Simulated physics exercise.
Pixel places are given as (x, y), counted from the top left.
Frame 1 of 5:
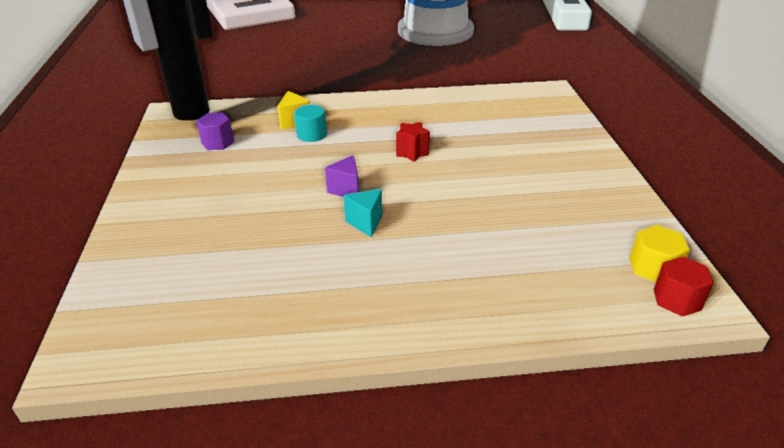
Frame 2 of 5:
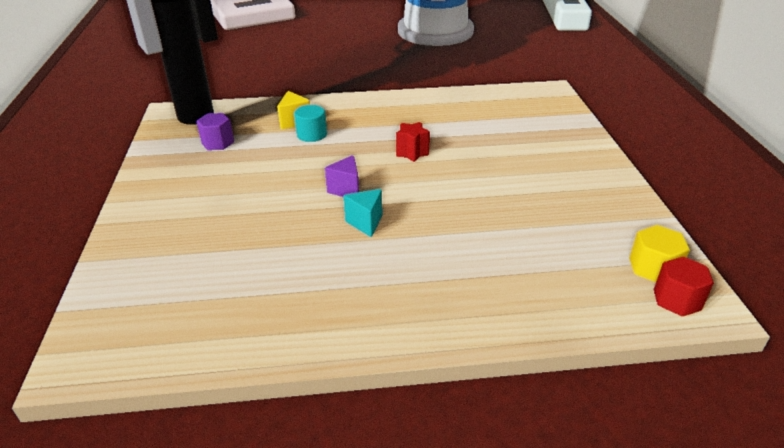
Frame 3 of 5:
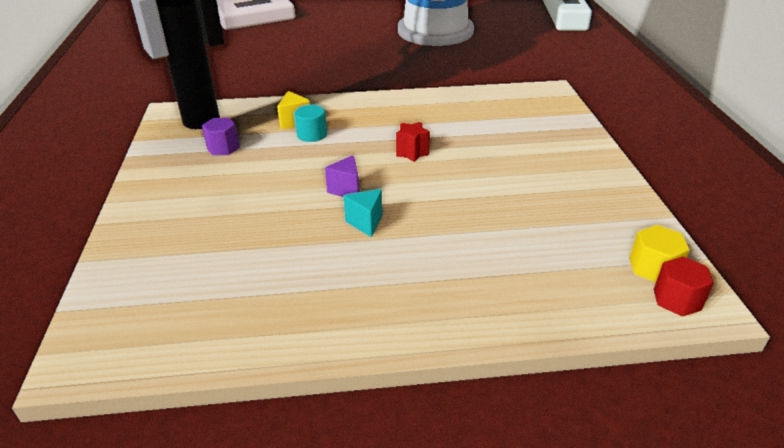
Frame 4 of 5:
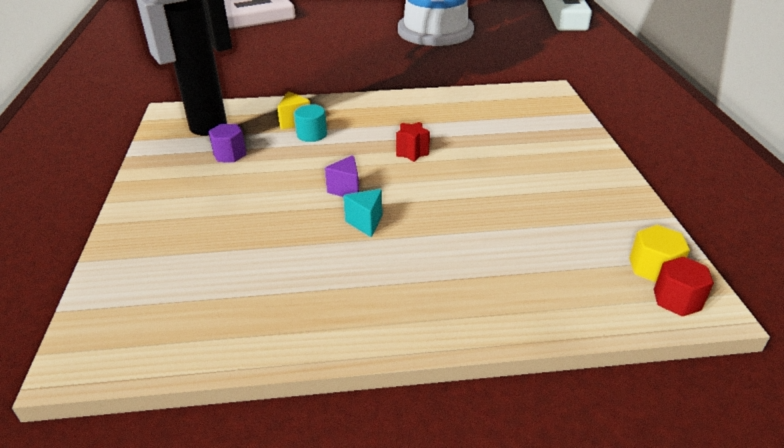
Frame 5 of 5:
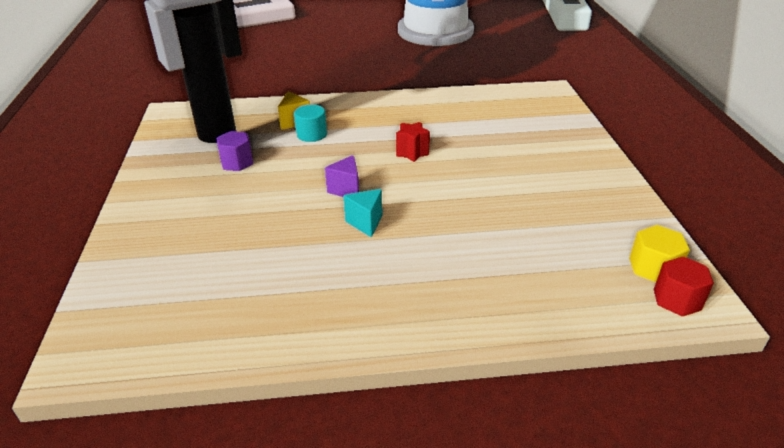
A black stick gently pushes the purple six-sided block down and right across the wooden board.
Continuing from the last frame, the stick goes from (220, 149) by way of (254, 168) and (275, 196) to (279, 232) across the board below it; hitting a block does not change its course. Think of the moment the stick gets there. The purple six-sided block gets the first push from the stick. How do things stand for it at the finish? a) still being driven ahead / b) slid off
My pick is a.
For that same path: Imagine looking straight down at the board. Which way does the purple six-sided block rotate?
Overhead view: Anti-clockwise.
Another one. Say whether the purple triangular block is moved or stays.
Here's my answer: The purple triangular block remains in position.
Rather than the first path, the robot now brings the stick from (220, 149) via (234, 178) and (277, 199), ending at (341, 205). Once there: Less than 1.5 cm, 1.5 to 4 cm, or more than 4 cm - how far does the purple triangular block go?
The displacement of the purple triangular block is below 1.5 cm.
On the path given first. One third of the way, stick (251, 153); purple six-sided block (260, 161), turned 30° clockwise.
Two thirds of the way, stick (272, 180); purple six-sided block (287, 189), turned 20° clockwise.
At the end, stick (277, 216); purple six-sided block (306, 222), turned 20° anticlockwise; purple triangular block unmoved.
